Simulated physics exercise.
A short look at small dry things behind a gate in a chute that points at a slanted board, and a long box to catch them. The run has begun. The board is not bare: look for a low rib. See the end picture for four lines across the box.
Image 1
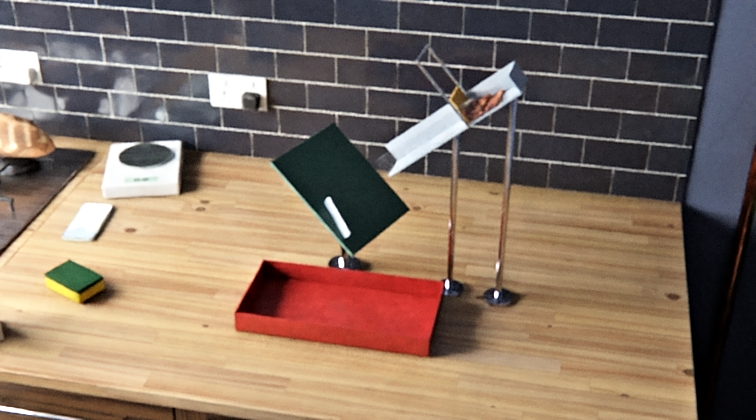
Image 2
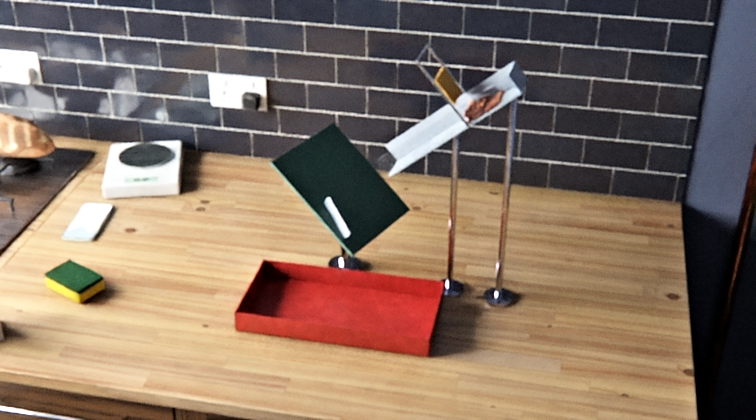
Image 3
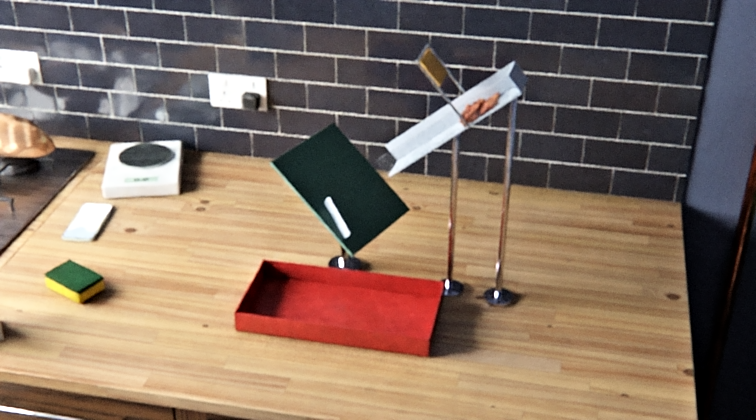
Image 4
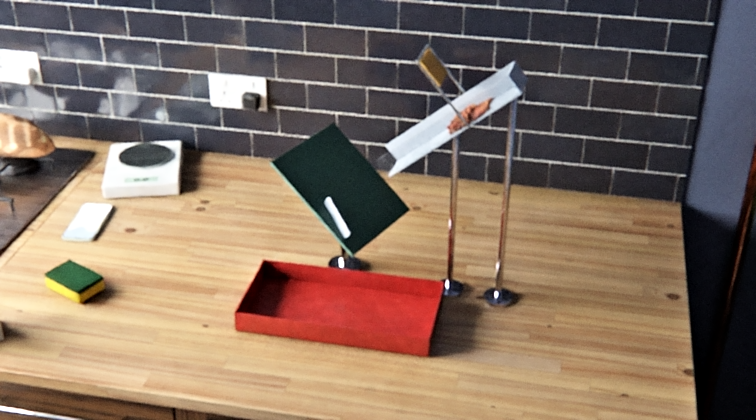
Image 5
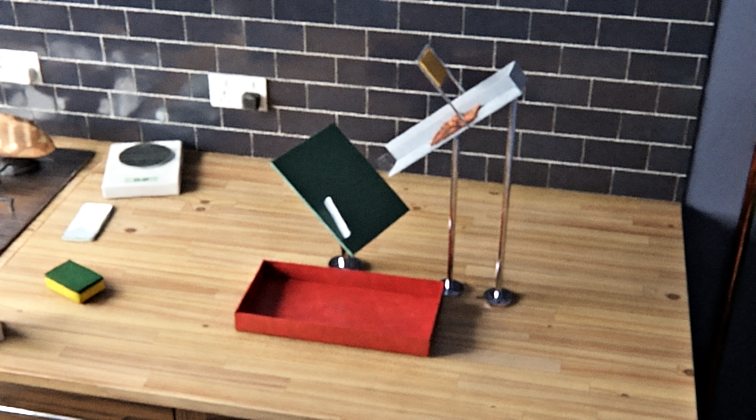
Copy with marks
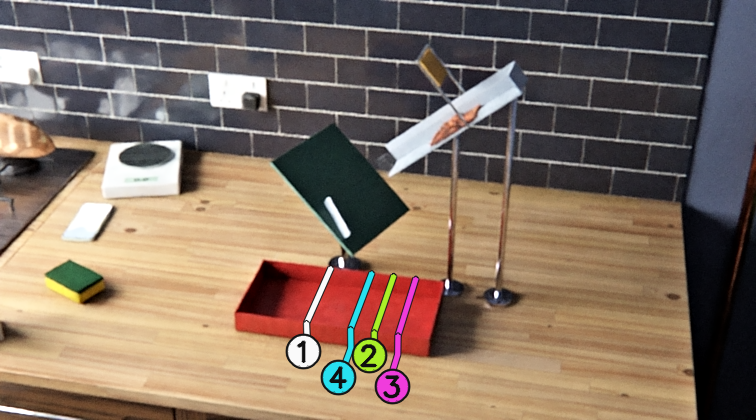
Reddish-brown pellets sit near the top of a pale raised chute as a small yellowish gate slides up out of their way. They then slide down and left, stretching out to about halfway along the chute, while the tilted green board with its white rib and the empty red box stay still.
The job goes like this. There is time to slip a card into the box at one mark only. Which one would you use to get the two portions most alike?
The answer is line 2.
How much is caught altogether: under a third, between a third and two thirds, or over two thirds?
About that: Between a third and two thirds.
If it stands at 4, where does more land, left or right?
More lands on the right.
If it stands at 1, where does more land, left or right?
More lands on the right.
On the marked copy, line 1 crosses the front rim at (306, 322); line 2 crosses the front rim at (374, 331); line 3 crosses the front rim at (398, 334); line 4 crosses the front rim at (350, 328).
With 1, of what is caught, none on the left of the divider, all on the right.
With 2, of what is caught, about a third on the left of the divider, about two thirds on the right.
With 3, of what is caught, all on the left of the divider, none on the right.
With 4, of what is caught, a stray few on the left of the divider, nearly all on the right.
